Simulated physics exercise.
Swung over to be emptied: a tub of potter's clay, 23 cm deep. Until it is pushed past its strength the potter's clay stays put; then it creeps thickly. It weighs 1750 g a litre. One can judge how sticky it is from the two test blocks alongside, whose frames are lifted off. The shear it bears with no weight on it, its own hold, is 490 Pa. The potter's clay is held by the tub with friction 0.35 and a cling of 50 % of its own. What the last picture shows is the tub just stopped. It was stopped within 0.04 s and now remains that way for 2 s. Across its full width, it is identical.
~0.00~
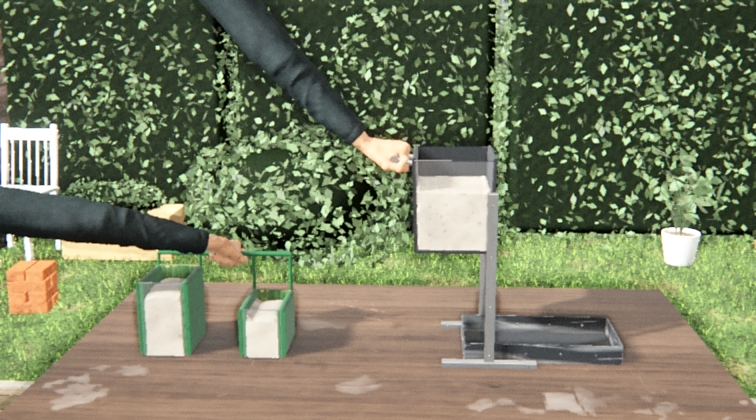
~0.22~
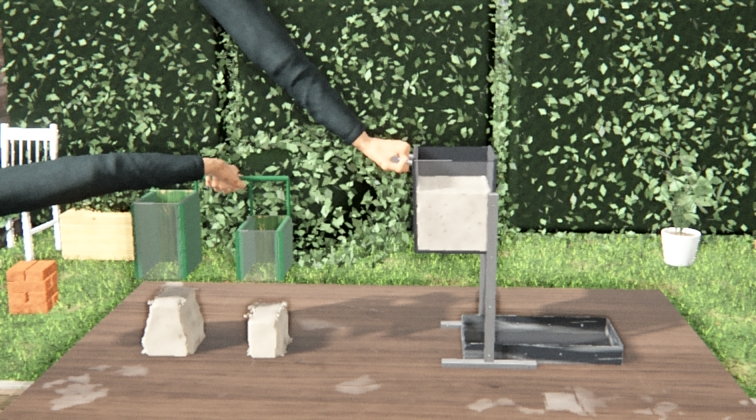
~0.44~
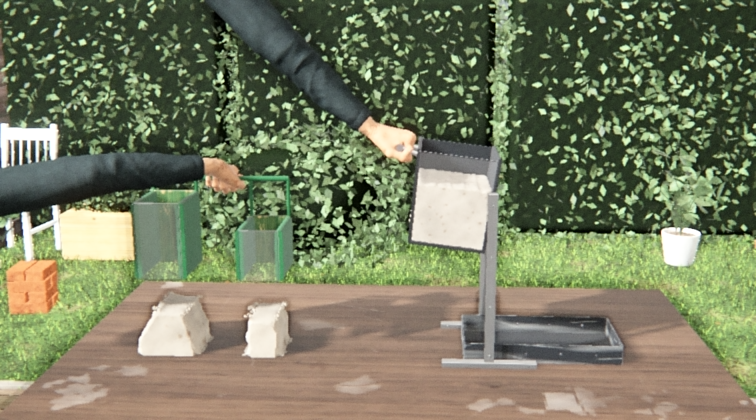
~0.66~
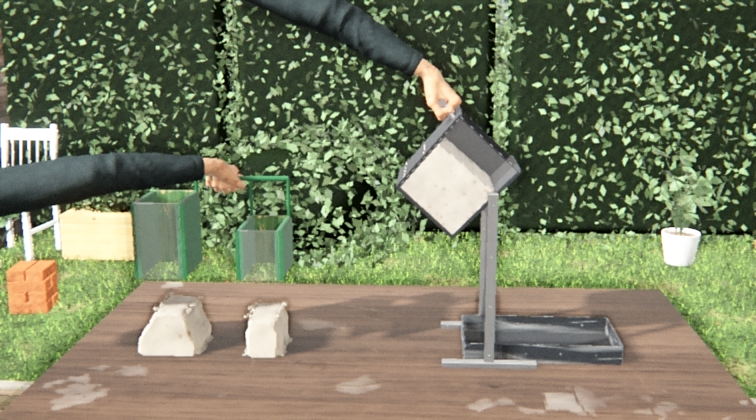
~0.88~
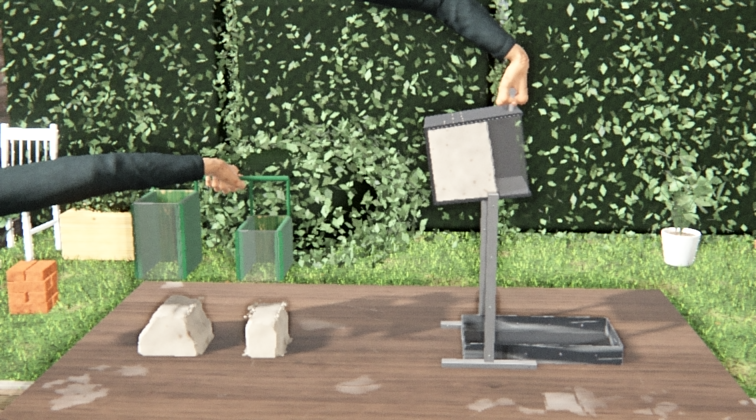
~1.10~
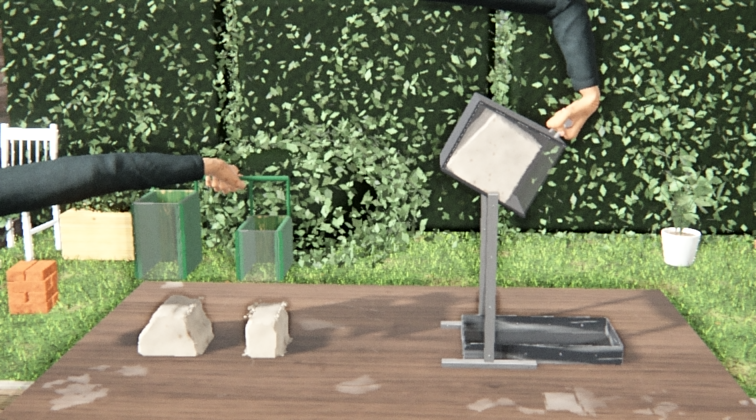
Two green moulds rise in a hand's grip off two pale clay-like blocks, the left one sagging lower; then another hand swings a dark tub of pale material clockwise on its stand, over to the right, the material still inside.
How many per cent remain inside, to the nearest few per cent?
Roughly 0 per cent remains inside.
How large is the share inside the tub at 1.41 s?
Some 18 per cent.
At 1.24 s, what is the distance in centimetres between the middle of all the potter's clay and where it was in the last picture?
10 cm.
After 1.24 s, the tub is at 118 degrees and holds 70 %.
After 1.41 s, the tub is at 118 degrees and holds 18 %.
After 1.58 s, the tub is at 118 degrees and holds 0 %.
After 1.75 s, the tub is at 118 degrees and holds 0 %.
After 3.10 s, at the end, the tub is at 118 degrees and holds 0 %.
